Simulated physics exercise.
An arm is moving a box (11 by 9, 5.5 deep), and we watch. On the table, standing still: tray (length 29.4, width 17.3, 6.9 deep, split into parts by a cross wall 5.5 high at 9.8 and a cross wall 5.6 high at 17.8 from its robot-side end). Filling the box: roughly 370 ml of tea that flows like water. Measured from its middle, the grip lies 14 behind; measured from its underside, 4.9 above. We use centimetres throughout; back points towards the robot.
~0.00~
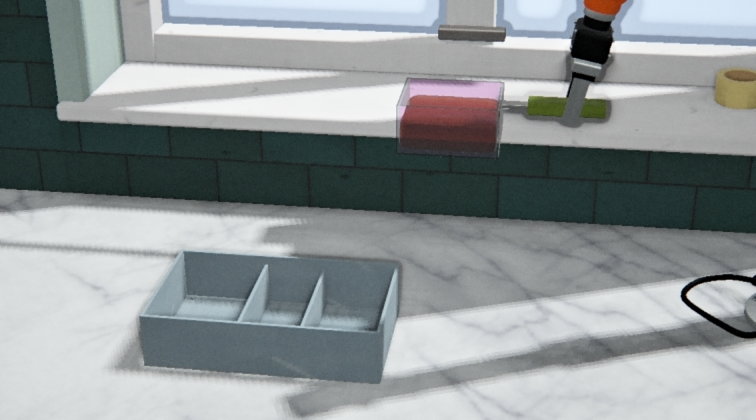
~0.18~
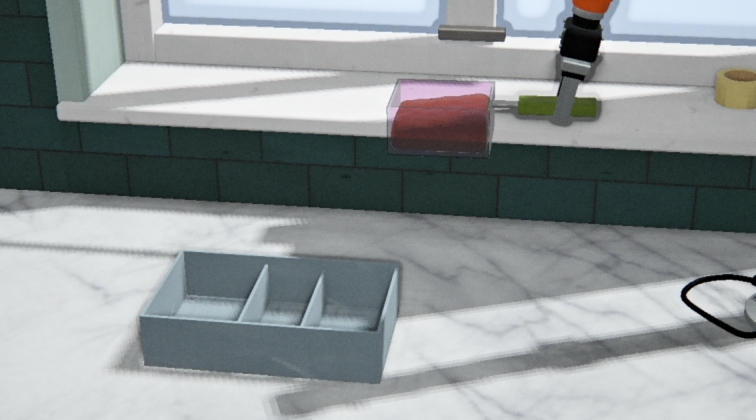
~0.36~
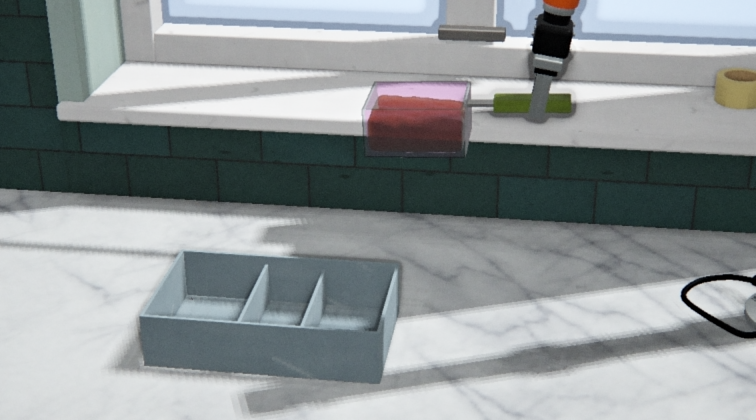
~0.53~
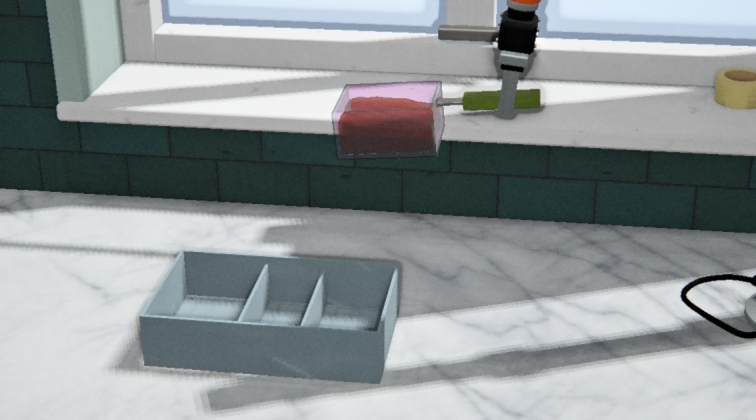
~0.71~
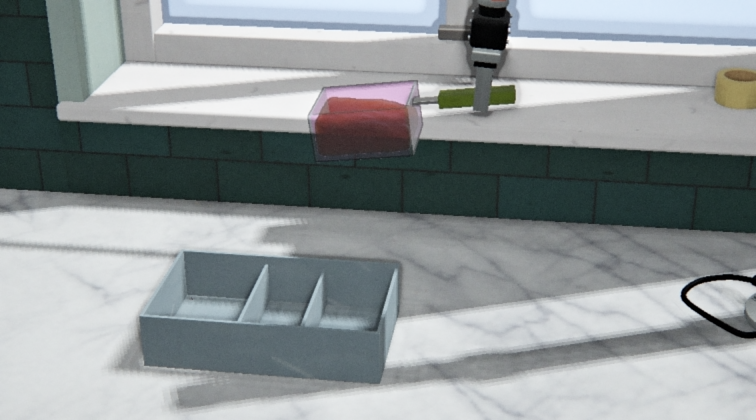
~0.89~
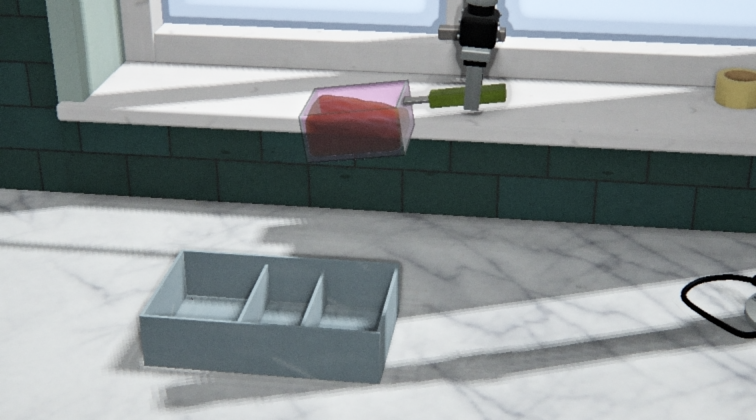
On a white windowsill above a marble counter, where a grey divided tray sits, a robotic arm grips the green handle of a clear box filled with reddish tea. The arm carries the box steadily to the left, then slows as the box tilts slightly, its left end dipping lower.
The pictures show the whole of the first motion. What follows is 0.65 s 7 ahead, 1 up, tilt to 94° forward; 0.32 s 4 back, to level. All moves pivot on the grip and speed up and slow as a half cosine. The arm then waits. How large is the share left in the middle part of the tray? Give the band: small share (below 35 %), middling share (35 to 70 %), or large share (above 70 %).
Small share.
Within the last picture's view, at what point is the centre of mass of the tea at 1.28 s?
I'd put it somewhere near (355, 217).
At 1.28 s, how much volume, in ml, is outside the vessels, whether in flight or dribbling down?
Estimate: Some 100 ml.
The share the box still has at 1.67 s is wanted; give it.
18 %.
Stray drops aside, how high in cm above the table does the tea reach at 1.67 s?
It reaches up to about 24 cm above the table.
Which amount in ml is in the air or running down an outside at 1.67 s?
It comes to close to 30 ml.
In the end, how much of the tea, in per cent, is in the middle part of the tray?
Something like 25 in a hundred.
By 1.28 s, tilted 64° forward, liquid up to 22 above the table; 260 ml in the box, 10 ml in the middle part, 105 ml in the air or running down outside.
By 1.67 s, tilted 62° forward, liquid up to 45 above the table; 170 ml in the robot-side part, 80 ml in the middle part, 65 ml in the box, 25 ml on the table or floor, 30 ml in the air or running down outside.
By 2.06 s, level, liquid up to 41 above the table; 165 ml in the robot-side part, 85 ml in the middle part, 55 ml on the table or floor, 35 ml in the box, 5 ml in the far-side part, 30 ml in the air or running down outside.
By 2.86 s, level, liquid up to 32 above the table; 165 ml in the robot-side part, 90 ml in the middle part, 70 ml on the table or floor, 35 ml in the box, 10 ml in the far-side part.
Final state, 165 ml in the robot-side part, 90 ml in the middle part, 70 ml on the table or floor, 35 ml in the box, 10 ml in the far-side part. That is 24 % in the middle part of the tray.
